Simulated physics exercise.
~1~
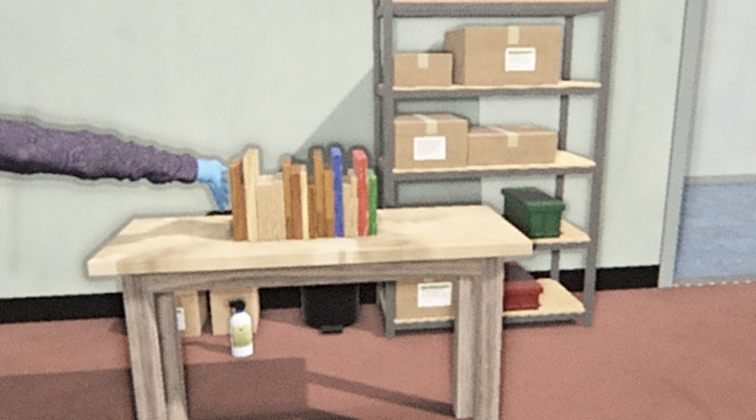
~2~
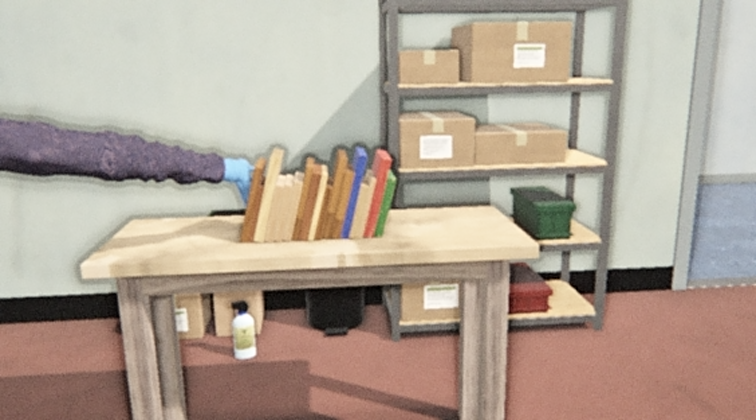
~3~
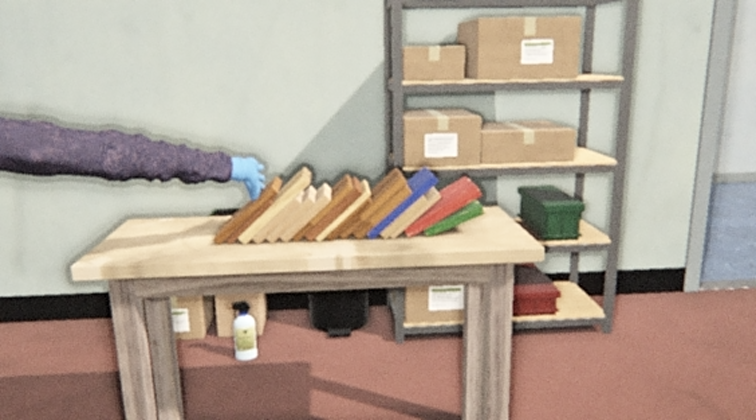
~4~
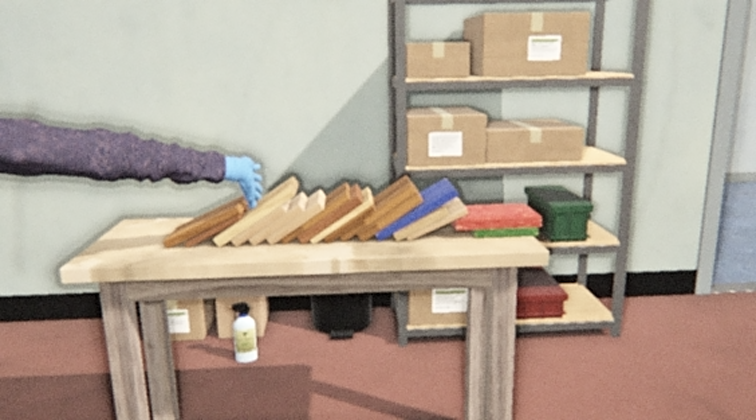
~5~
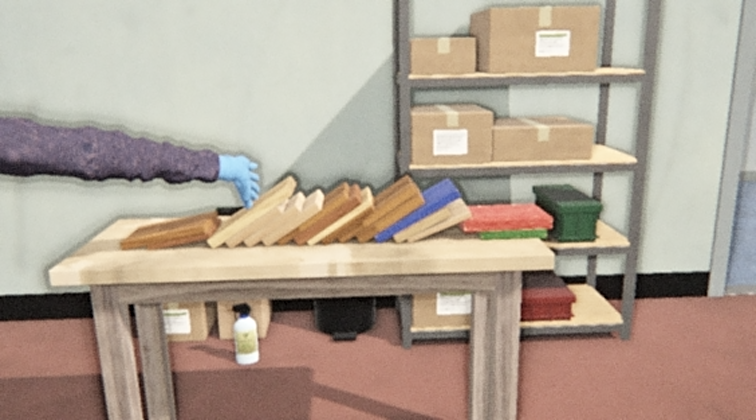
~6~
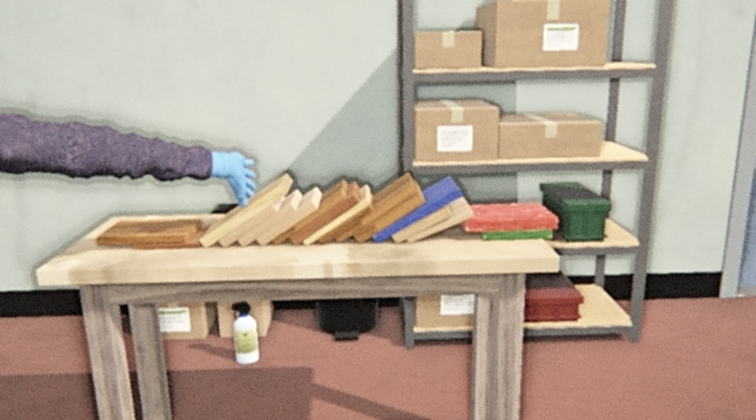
A gloved hand pushes a row of upright boards, which topple and settle across the table.
